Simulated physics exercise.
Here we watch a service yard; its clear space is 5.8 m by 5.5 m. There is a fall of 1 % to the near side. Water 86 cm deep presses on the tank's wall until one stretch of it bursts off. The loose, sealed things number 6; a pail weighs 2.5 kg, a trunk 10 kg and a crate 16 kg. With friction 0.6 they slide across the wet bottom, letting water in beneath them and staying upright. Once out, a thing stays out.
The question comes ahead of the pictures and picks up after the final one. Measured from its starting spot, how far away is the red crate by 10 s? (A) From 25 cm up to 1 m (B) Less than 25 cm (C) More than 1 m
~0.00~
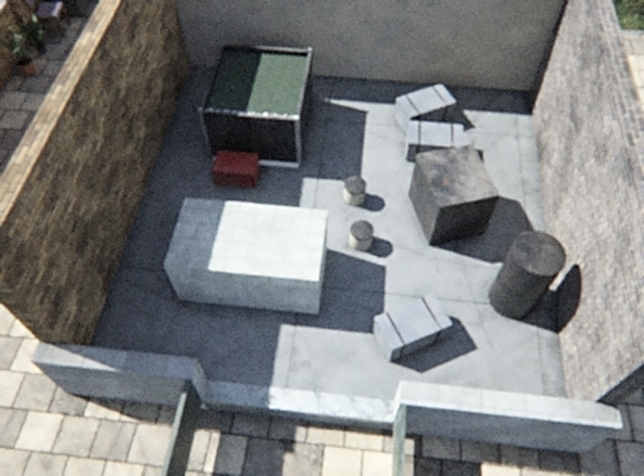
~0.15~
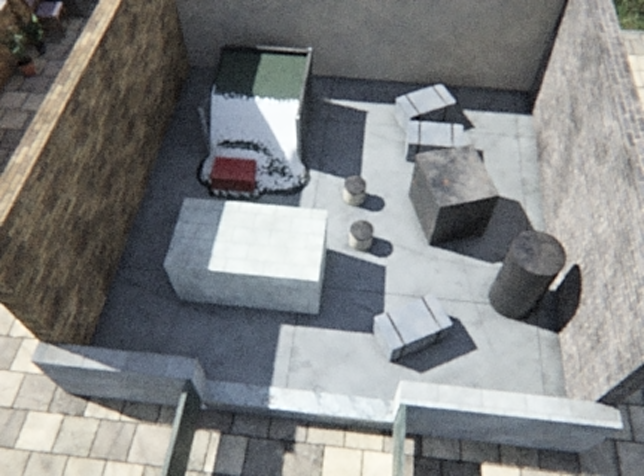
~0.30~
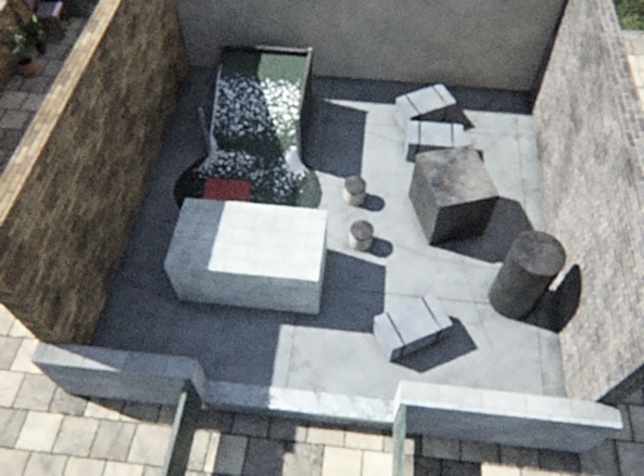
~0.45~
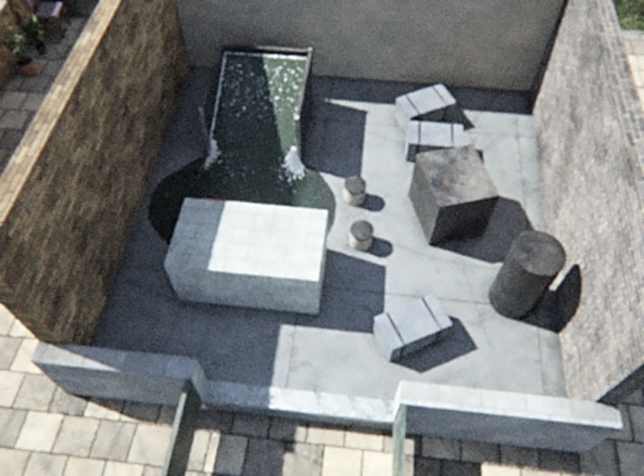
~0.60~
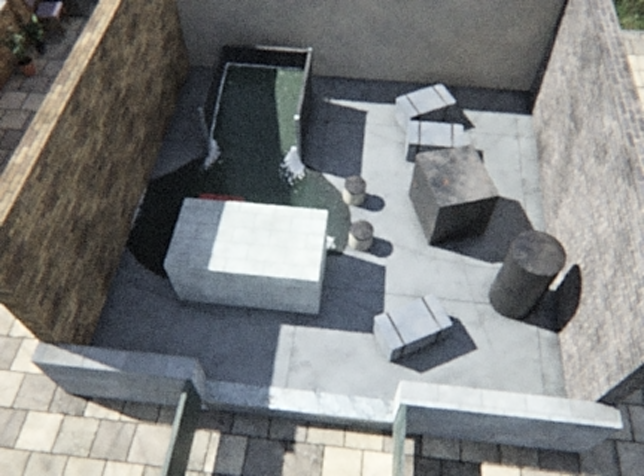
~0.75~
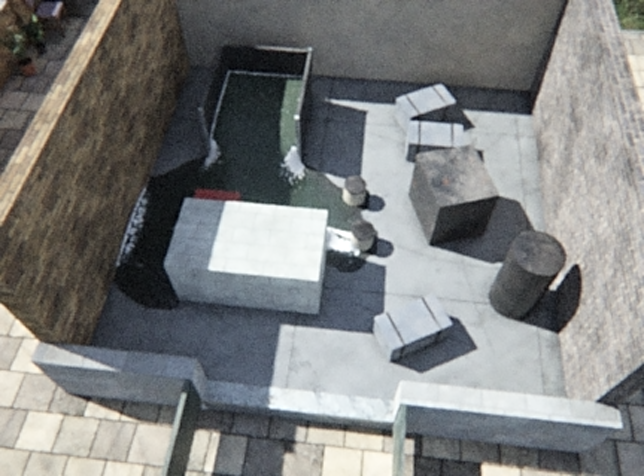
Option C: More than 1 m.
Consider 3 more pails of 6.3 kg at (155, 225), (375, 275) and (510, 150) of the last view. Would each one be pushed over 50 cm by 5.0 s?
Order as asked - farther, farther, not as far.
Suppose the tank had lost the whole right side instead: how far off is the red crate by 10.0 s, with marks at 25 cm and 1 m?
The red crate simply stays where it is.
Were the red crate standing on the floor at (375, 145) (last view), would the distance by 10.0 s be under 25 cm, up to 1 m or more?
Short answer: It hardly moves.
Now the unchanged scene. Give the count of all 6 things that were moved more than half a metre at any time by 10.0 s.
The number is 6.
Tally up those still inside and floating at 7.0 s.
At that time, 6.
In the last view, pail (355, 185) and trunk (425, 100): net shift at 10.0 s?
In that order: 80 cm, 50 cm.
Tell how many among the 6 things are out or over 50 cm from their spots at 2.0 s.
Count: 3.
After 2.0 s the red crate is near (157, 290), 2.2 m from its start, aground; 0 of 6 are out; 1 afloat.
After 4.5 s the red crate is near (351, 333), 3.1 m from its start, aground; 0 of 6 are out; 4 afloat.
After 7.0 s the red crate is near (369, 317), 3.0 m from its start, afloat; 0 of 6 are out; 6 afloat.
After 10.0 s the red crate is near (360, 287), 2.7 m from its start, aground; 0 of 6 are out; 4 afloat.
